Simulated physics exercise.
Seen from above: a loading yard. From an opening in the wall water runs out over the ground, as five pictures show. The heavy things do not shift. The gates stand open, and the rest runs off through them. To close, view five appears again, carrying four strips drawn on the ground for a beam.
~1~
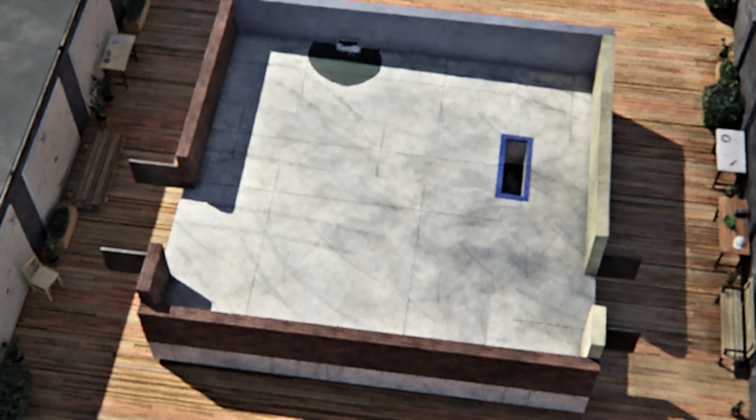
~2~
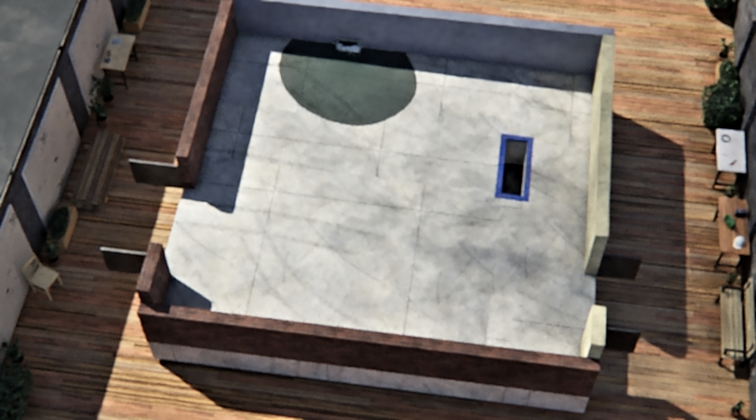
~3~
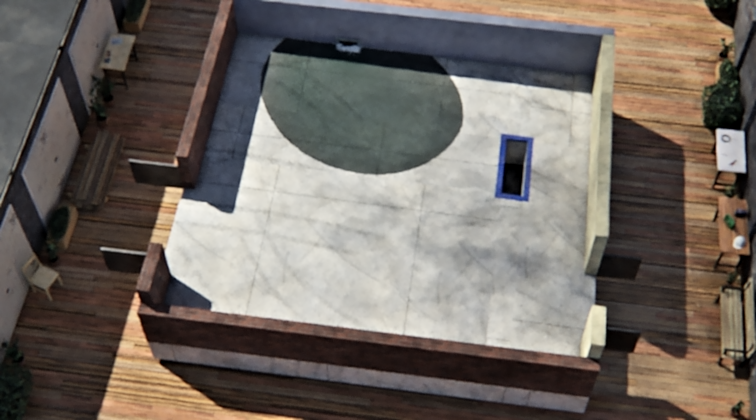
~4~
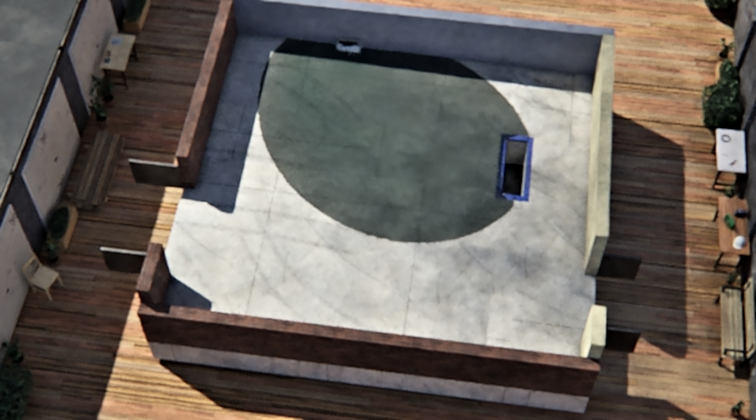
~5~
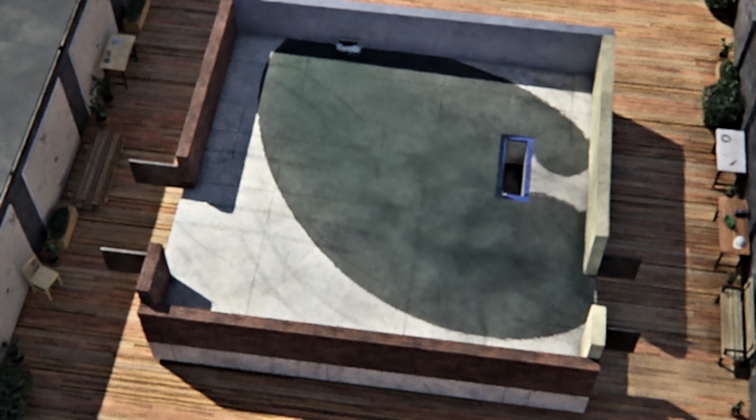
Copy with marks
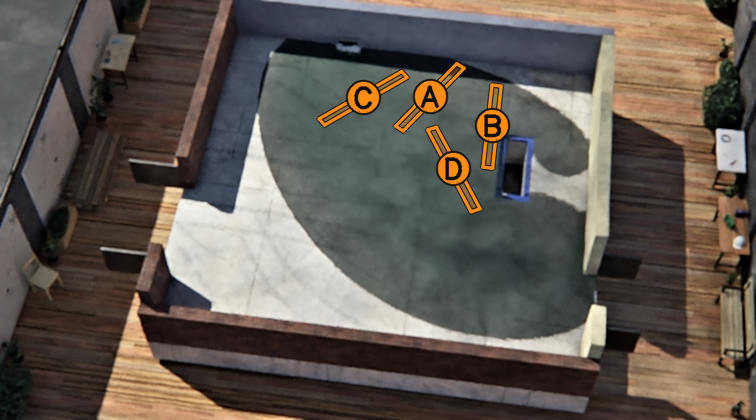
In the video, seen from above, a dark wet patch spreads from an outfall at the back wall of a pale walled yard, widening across the floor, reaching and surrounding a blue-framed drain pit, then extending to the right-hand wall.
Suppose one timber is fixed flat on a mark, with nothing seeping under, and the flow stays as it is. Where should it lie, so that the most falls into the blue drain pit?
Best: D.
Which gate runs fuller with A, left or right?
The right one.
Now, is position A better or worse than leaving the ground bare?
Worse.
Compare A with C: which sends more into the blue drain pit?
Here it is position C.
On the marked copy, A from (399, 128) to (460, 65); B from (487, 167) to (496, 85); C from (321, 121) to (404, 74); D from (432, 128) to (475, 210).
For position A, about 5 % of the stream goes into the blue drain pit, about 95 % out by the gates.
For position B, about 7 % of the stream goes into the blue drain pit, about 93 % out by the gates.
For position C, about 9 % of the stream goes into the blue drain pit, about 90 % out by the gates.
For position D, about 14 % of the stream goes into the blue drain pit, about 86 % out by the gates.
